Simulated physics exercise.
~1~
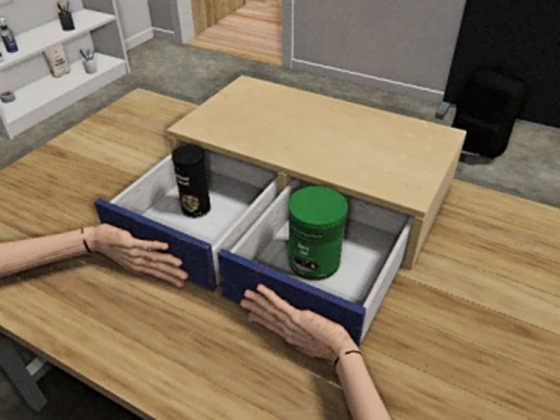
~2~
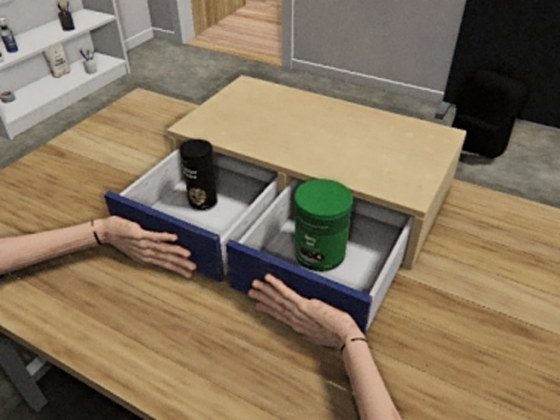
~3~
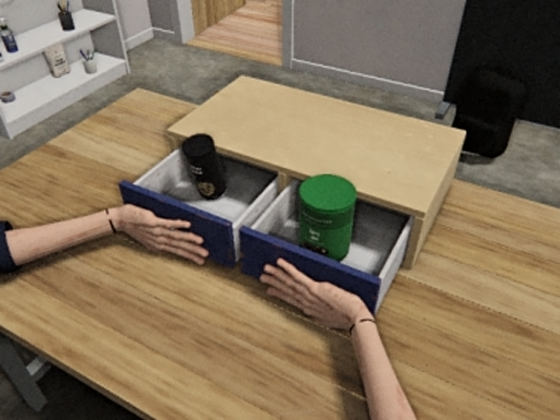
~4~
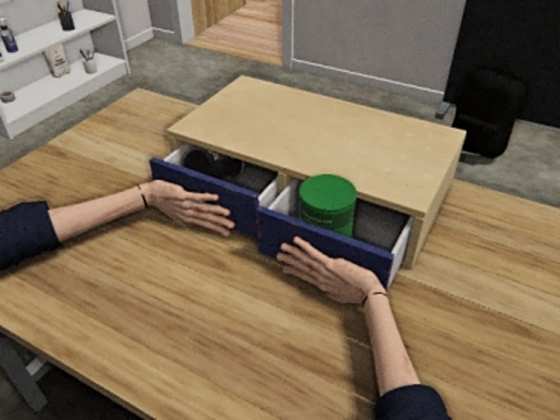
Two blue-fronted drawers stand open in a low, pale wooden chest on a wooden table, seen from above in a room with a white shelf at the far left. A black tin stands in the left drawer and a larger green tub in the right one. A hand rests against each front, and both push the drawers inward together, carrying the containers toward the chest. As the drawers slide further in, the black tin tips into a lean while the green tub stays upright. At the end, both drawers remain partly open, with the hands still on their fronts.
